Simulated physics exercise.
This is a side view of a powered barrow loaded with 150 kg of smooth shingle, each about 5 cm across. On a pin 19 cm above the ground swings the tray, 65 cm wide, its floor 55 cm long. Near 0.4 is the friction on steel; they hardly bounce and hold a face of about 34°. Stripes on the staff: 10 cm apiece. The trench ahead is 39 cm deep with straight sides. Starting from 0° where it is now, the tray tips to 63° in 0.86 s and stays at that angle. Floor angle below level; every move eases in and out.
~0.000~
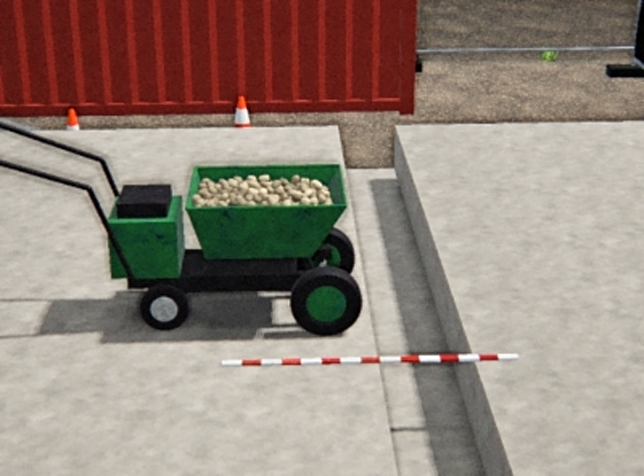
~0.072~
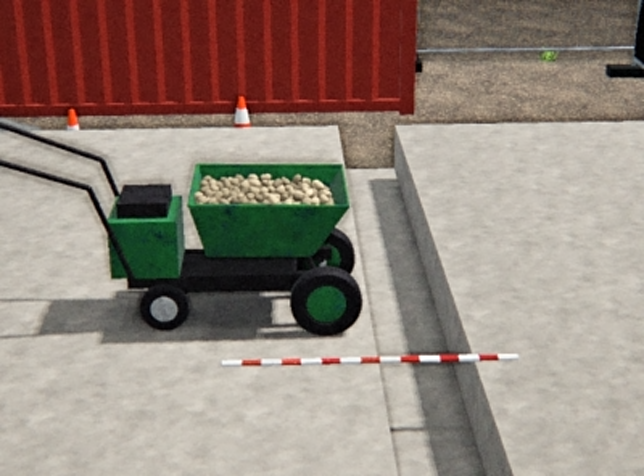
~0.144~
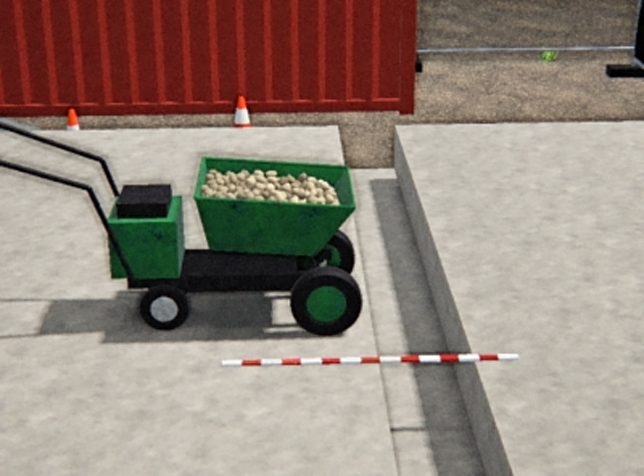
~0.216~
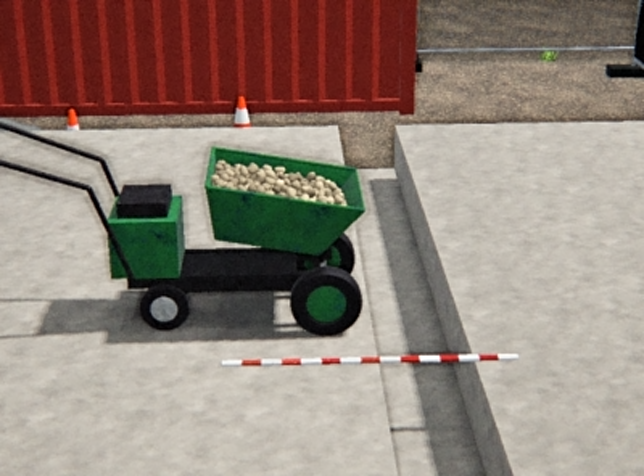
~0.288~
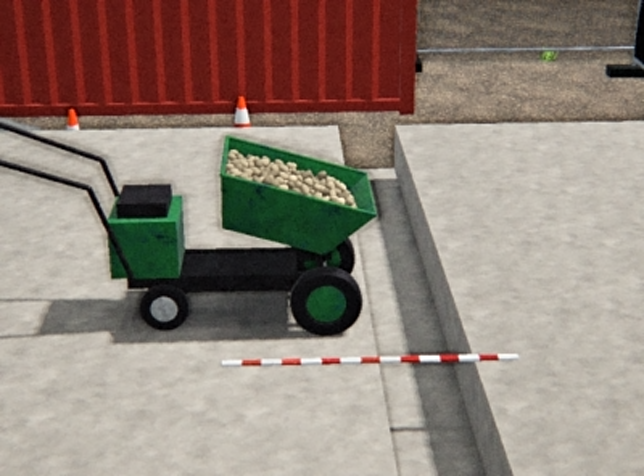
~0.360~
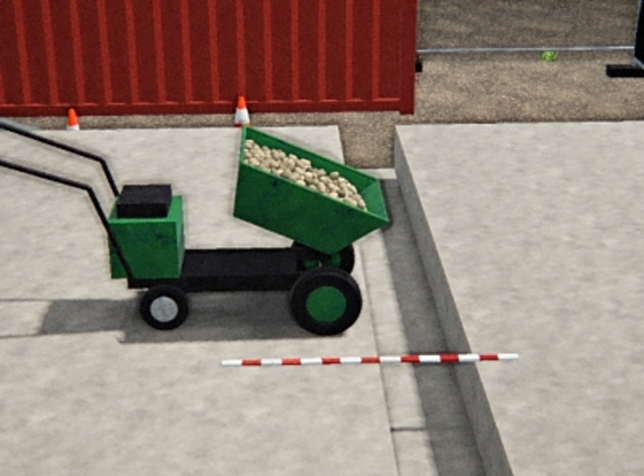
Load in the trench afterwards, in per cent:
38 %.
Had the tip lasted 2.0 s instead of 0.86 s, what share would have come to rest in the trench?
It would be near 50 percent.
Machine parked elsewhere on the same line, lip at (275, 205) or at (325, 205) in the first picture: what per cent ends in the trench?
Some 80 and some 55 per cent, in that order.
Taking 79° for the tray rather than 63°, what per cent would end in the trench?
I'd guess some 40 in a hundred.
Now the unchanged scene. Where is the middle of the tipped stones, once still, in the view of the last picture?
I'd put it close to (469, 305).
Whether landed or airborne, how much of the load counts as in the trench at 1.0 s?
By that point it's something like 10 in a hundred.
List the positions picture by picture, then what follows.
In the first frame, the tray is at 0°, its lip at (347, 206); the top of the load is at (246, 185).
In the second frame, the tray is at 1°, its lip at (349, 207); the top of the load is at (248, 184); the stones move at 0.3 m/s on average.
In the third frame, lip at (355, 208), floor tilted 5°, highest stones at (239, 180); the stones move at 0.6 m/s on average.
In the fourth frame, lip at (365, 211), floor tilted 10°, highest stones at (240, 171); the stones move at 0.8 m/s on average.
In the fifth frame, lip at (376, 215), floor tilted 16°, highest stones at (247, 161); the stones move at 0.9 m/s on average.
In the sixth frame, lip at (388, 222), floor tilted 24°, highest stones at (257, 151); the stones move at 1.0 m/s on average.
After 0.6 s the floor is at 53°; 100 % in the tray; the foremost stones are at (409, 238).
After 1.0 s the floor is at 63°; 77 % in the tray, 12 % in the trench, 11 % past the trench; the foremost stones are at (489, 294).
After 1.3 s the floor is at 63°; 42 % in the tray, 15 % in the trench, 43 % past the trench; the foremost stones are at (600, 303).
After 3.3 s the floor is at 63°; 17 % in the tray, 38 % in the trench, 44 % past the trench; the foremost stones are past the picture's edge.
